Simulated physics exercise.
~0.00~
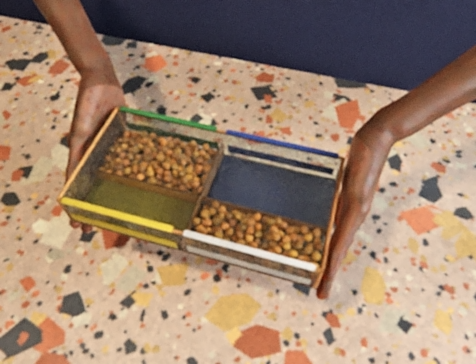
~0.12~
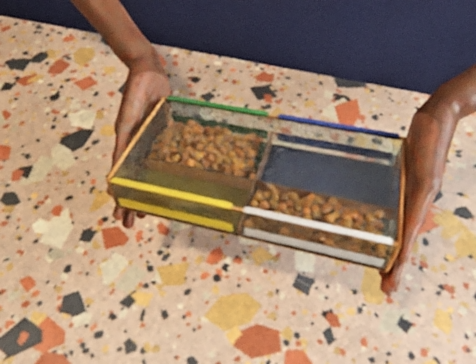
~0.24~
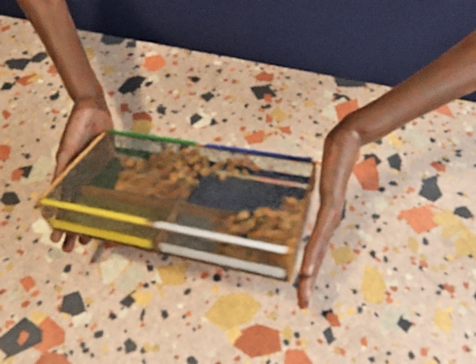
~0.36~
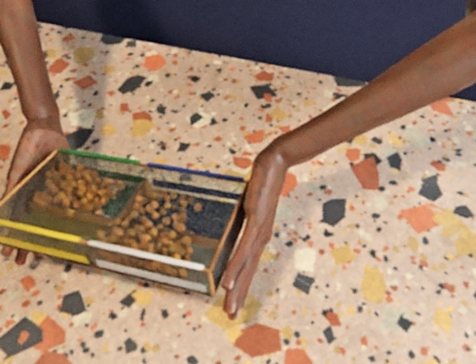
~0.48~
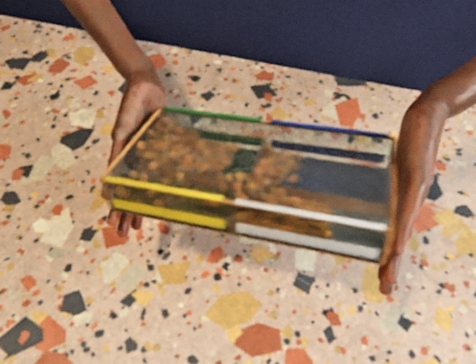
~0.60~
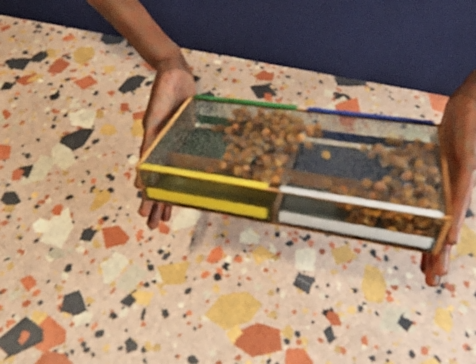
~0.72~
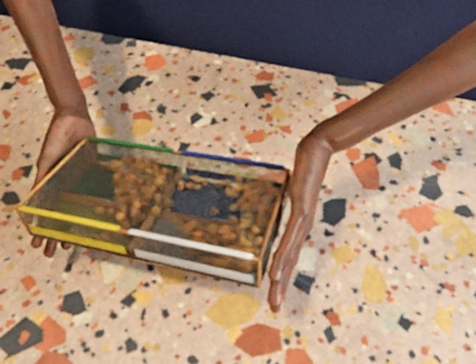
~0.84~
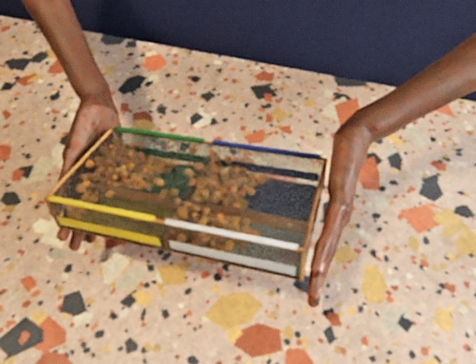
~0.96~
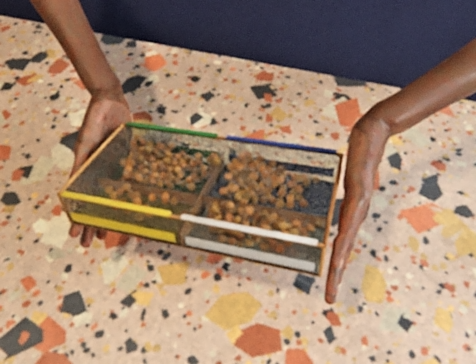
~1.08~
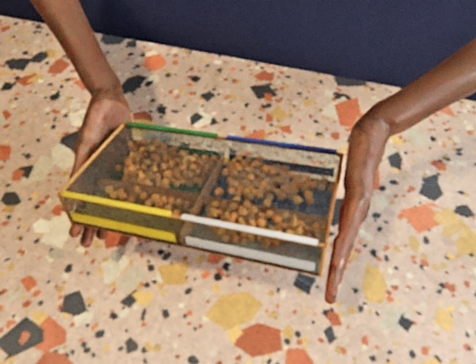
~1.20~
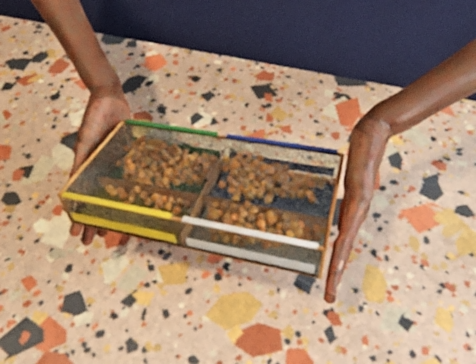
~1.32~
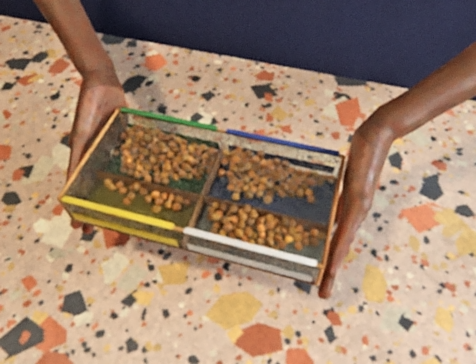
Small round brown pieces, like nuts or chickpeas, sit in a clear-lidded box divided into four sections, held by two hands above a speckled terrazzo table, mostly in the green and white sections. The hands swing the box right, then far left, tilting it as the pieces slide and tumble. They swing it right again, farther than at first, and back left, scattering the pieces over the dividers. The box returns to the middle and pauses, still tilted. Finally the hands level it, leaving pieces in the green, blue and white sections, with few by the yellow edge.
